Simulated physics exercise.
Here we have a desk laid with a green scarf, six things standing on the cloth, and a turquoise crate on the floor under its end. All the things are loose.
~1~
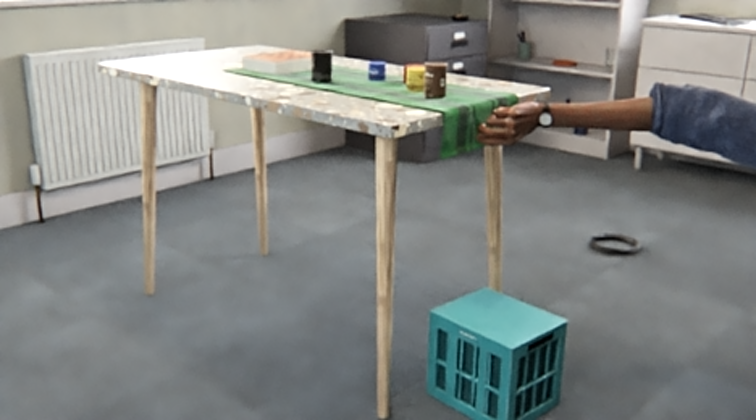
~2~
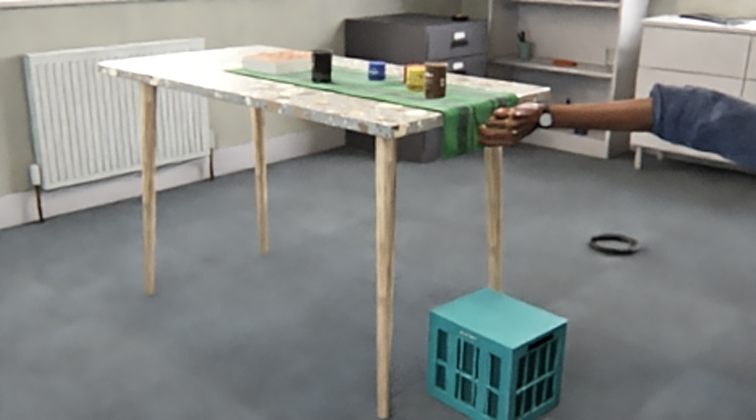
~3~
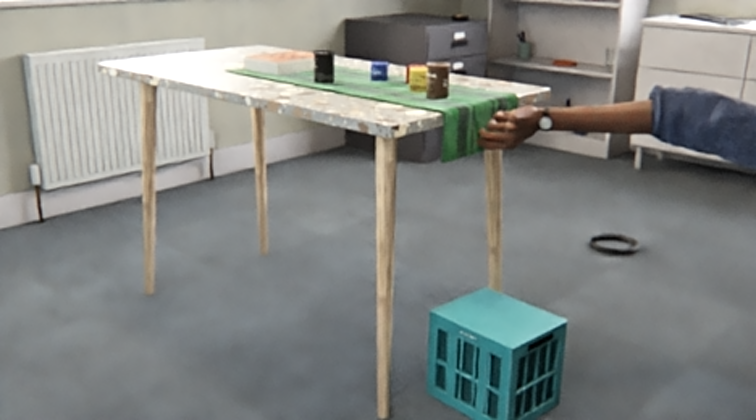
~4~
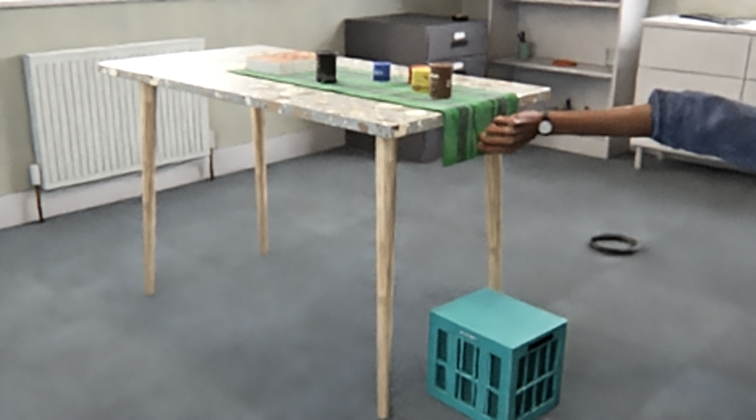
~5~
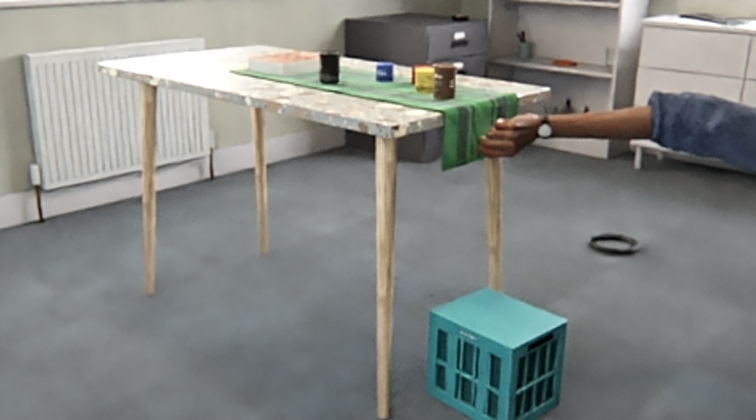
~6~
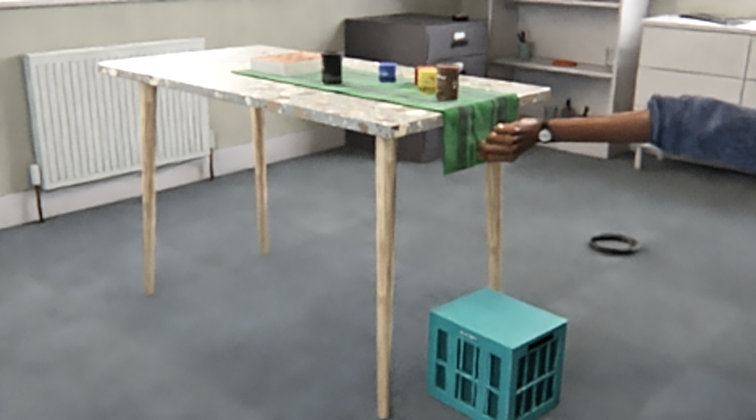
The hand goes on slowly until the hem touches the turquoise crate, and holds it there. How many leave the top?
Over the edge go four.
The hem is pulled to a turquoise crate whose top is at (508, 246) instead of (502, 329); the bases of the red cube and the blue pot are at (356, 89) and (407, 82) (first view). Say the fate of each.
The red cube keeps its place on top; the blue pot holds on.
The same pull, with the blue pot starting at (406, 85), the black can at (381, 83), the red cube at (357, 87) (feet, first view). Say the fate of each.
The blue pot goes over; the black can goes over; the red cube comes down.
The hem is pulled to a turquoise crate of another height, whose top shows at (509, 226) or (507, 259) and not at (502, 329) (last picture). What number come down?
Then 1 and 2.
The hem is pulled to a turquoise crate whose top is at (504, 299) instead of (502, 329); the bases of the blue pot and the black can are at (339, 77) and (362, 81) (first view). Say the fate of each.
The blue pot remains up, the black can survives.
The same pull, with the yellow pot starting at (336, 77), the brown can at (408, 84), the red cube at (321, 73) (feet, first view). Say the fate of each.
The yellow pot keeps its place on top, the brown can falls, the red cube stays on.
Early on, hem near (478, 243); brown can and yellow pot gone.
Midway, hem near (477, 283); brown can, yellow pot and red cube gone.
Finally, hem on the crate; brown can, yellow pot, red cube and blue pot gone. The desk loses four.
